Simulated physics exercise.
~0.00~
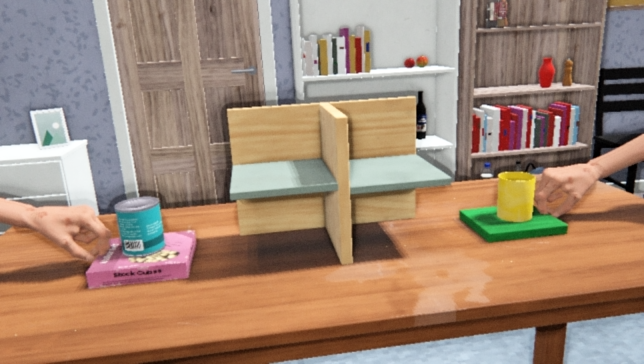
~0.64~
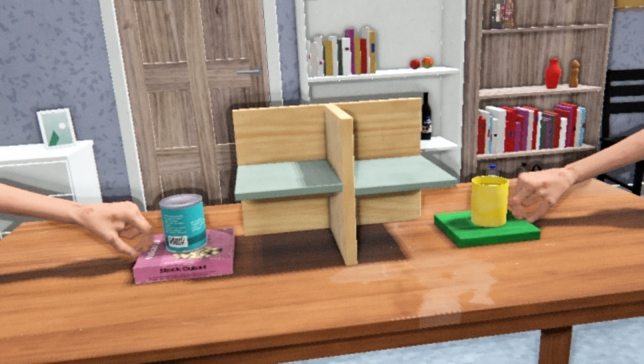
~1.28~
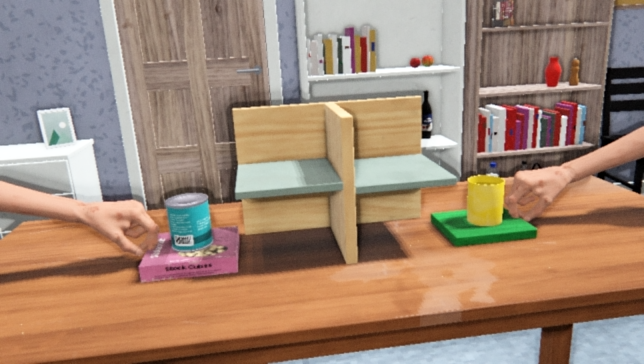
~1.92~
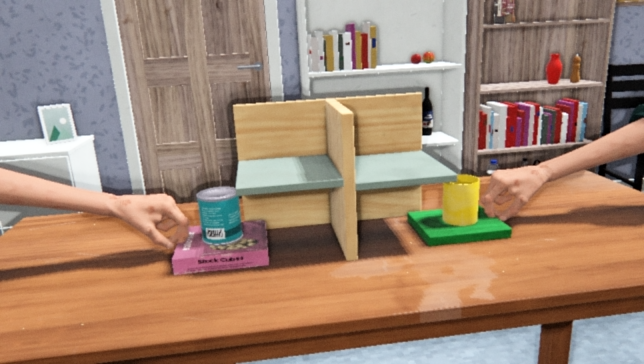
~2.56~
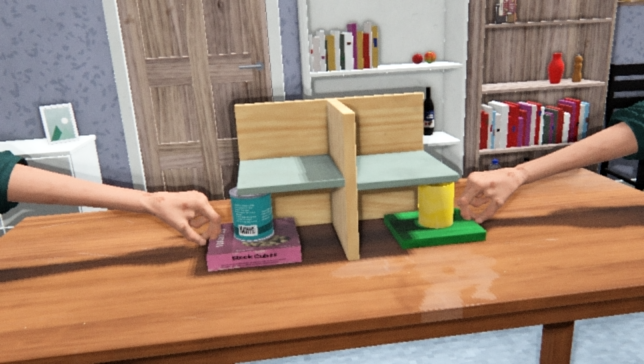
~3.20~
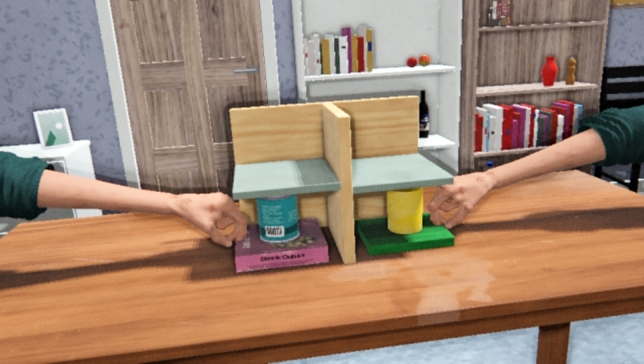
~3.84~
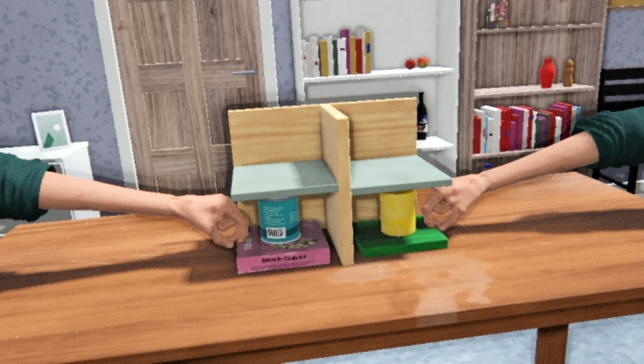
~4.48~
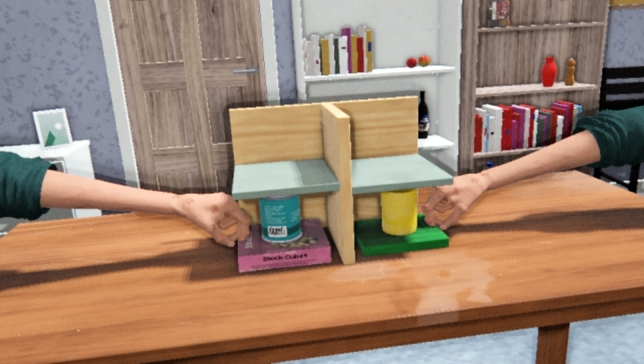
At the start, a turquoise pot rides on a pink packet at the left of a wooden table, and a yellow beaker stands on a green board at the right, with a hand beside each. Between them is a wooden stand with a pale shelf on either side of an upright divider. The hands push both loads steadily inward, the pot and beaker staying upright. Each load then slides in under its side of the shelf. Finally, the pot and beaker rest beneath the shelf, having cleared it, with the hands still beside them.
